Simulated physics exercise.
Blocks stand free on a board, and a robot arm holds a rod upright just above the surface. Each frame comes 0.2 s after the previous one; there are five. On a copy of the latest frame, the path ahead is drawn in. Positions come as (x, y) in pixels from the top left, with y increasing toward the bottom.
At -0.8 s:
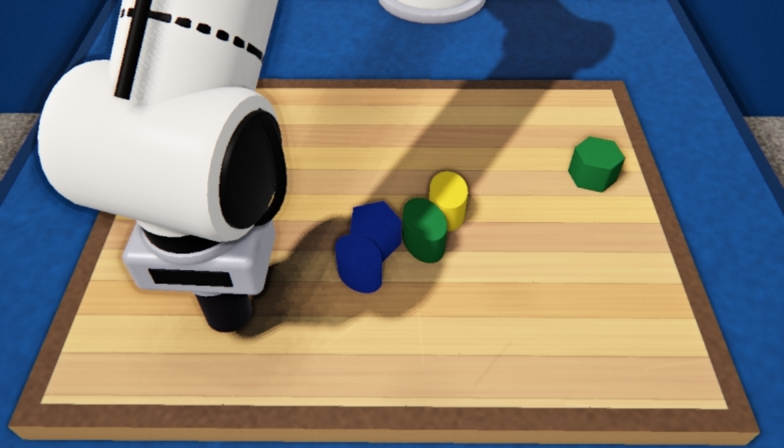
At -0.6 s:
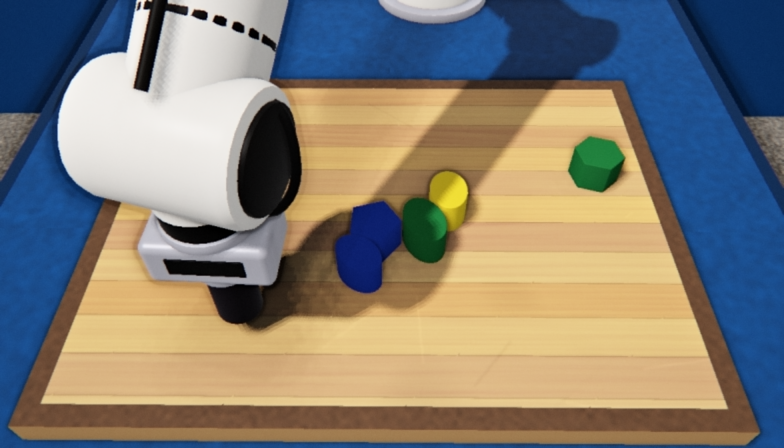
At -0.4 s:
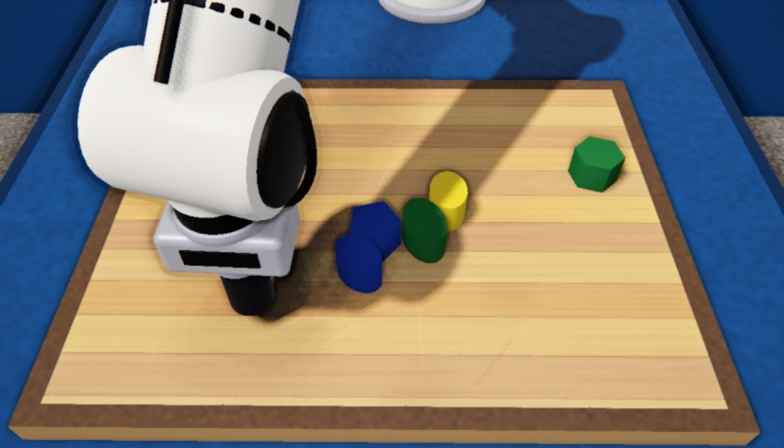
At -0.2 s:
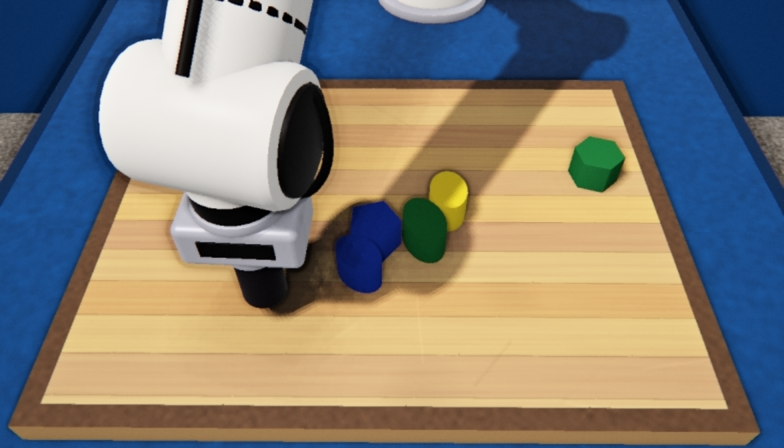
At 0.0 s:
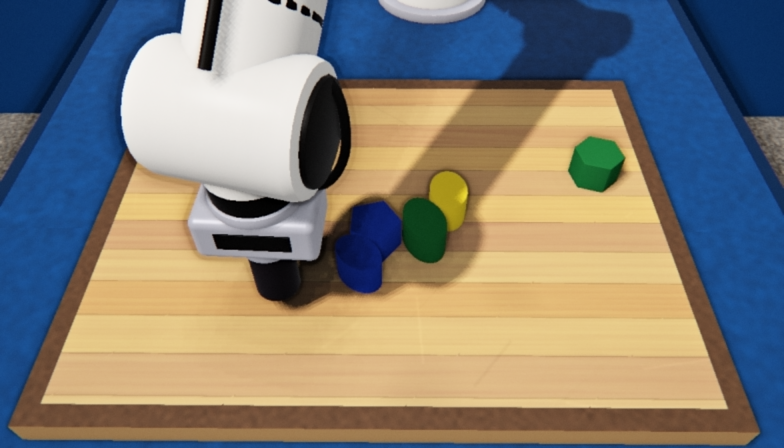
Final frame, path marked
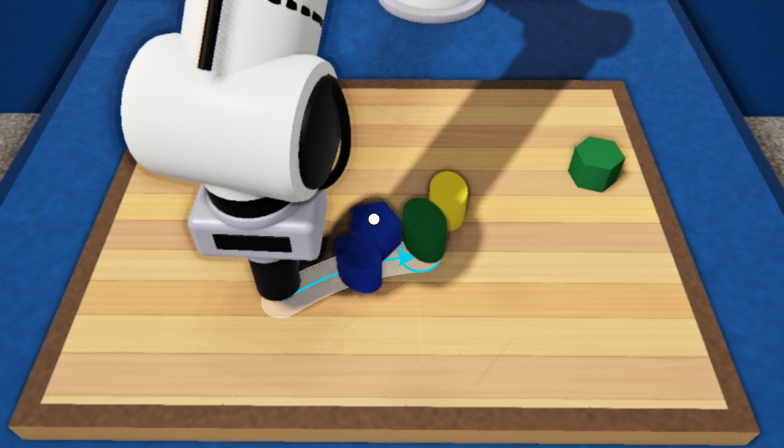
A white robot arm holding a dark rod upright moves steadily right and slightly up the view over a wooden board, nearing two touching blue blocks, while they and the nearby green and yellow blocks stay still.
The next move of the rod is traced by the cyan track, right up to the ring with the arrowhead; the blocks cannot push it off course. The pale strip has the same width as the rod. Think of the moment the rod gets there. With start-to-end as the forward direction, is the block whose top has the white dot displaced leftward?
Yes, that is how it ends up.
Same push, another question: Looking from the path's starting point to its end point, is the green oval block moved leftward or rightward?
To the right.
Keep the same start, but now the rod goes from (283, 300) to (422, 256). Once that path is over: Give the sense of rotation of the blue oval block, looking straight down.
Seen from overhead, it turns clockwise.
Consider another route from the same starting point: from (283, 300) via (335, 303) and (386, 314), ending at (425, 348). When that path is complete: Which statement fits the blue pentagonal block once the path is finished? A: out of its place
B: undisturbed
B (undisturbed)
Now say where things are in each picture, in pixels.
The first frame shows lower end of the rod (229, 314), tops of blocks, blue oval block (358, 252), blue pentagonal block (374, 219), green oval block (425, 218), yellow oval block (449, 189).
The second frame shows rod (241, 306), blocks as before.
The third frame shows rod (252, 298), blocks as before.
The fourth frame shows rod (265, 291), blocks as before.
The fifth frame shows rod (279, 284), blue oval block (358, 252), blue pentagonal block (374, 219), green oval block (425, 218), yellow oval block (449, 189).
The drawn path runs from (283, 300) over (350, 269) to (420, 255); the dot is on the blue pentagonal block.
The first path, step by step. One third of the way, rod (326, 260); blue oval block (368, 249); blue pentagonal block (378, 216).
Two thirds of the way, rod (373, 246); blue oval block (414, 239), turned 20° clockwise; blue pentagonal block (391, 203), turned 25° anticlockwise; green oval block (440, 216); yellow oval block (456, 186), turned 15° anticlockwise.
At the end, rod (421, 238); blue oval block (456, 249), turned 70° clockwise; blue pentagonal block (392, 202), turned 30° anticlockwise; green oval block (478, 215), turned 70° anticlockwise; yellow oval block (460, 184), turned 30° anticlockwise.
